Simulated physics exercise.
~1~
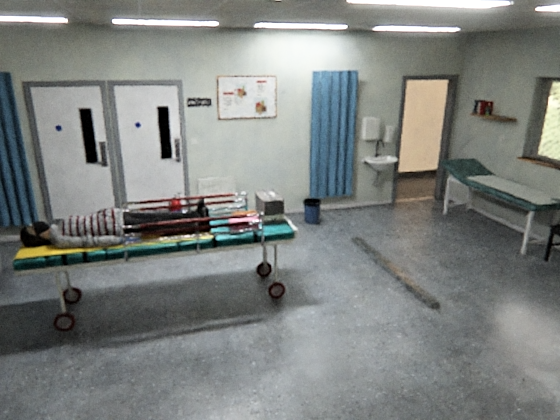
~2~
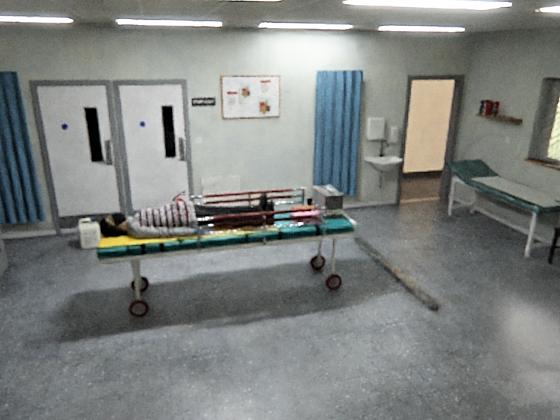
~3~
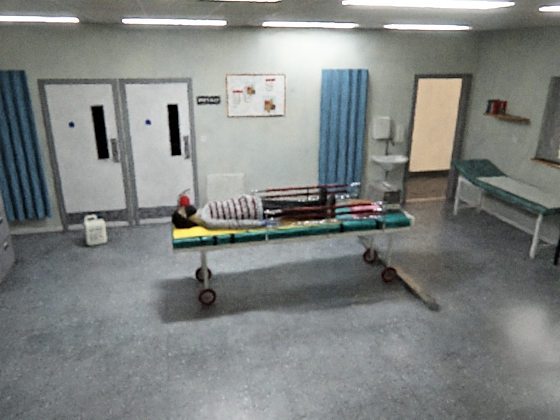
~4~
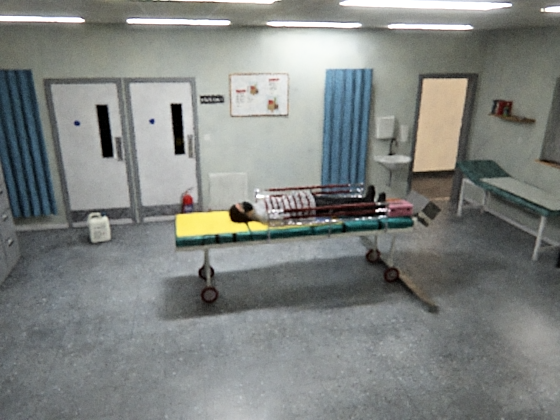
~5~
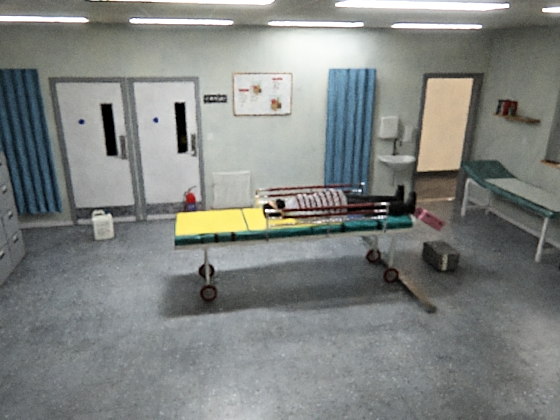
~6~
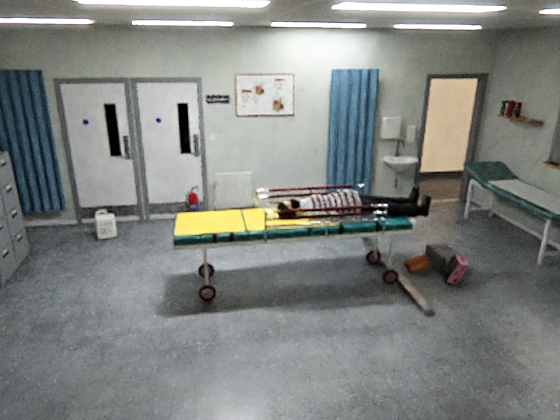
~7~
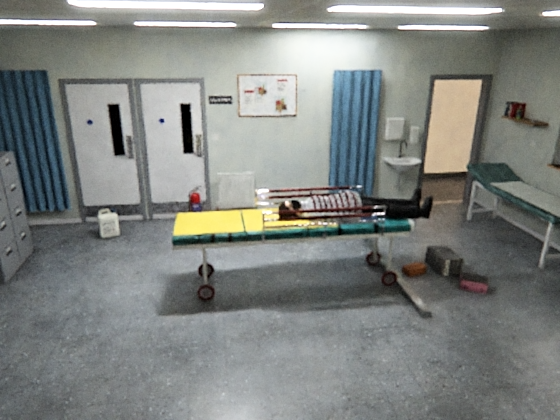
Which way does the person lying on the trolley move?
The person moves to the right, first carried along by the rolling trolley and then sliding further along its top once it stops.
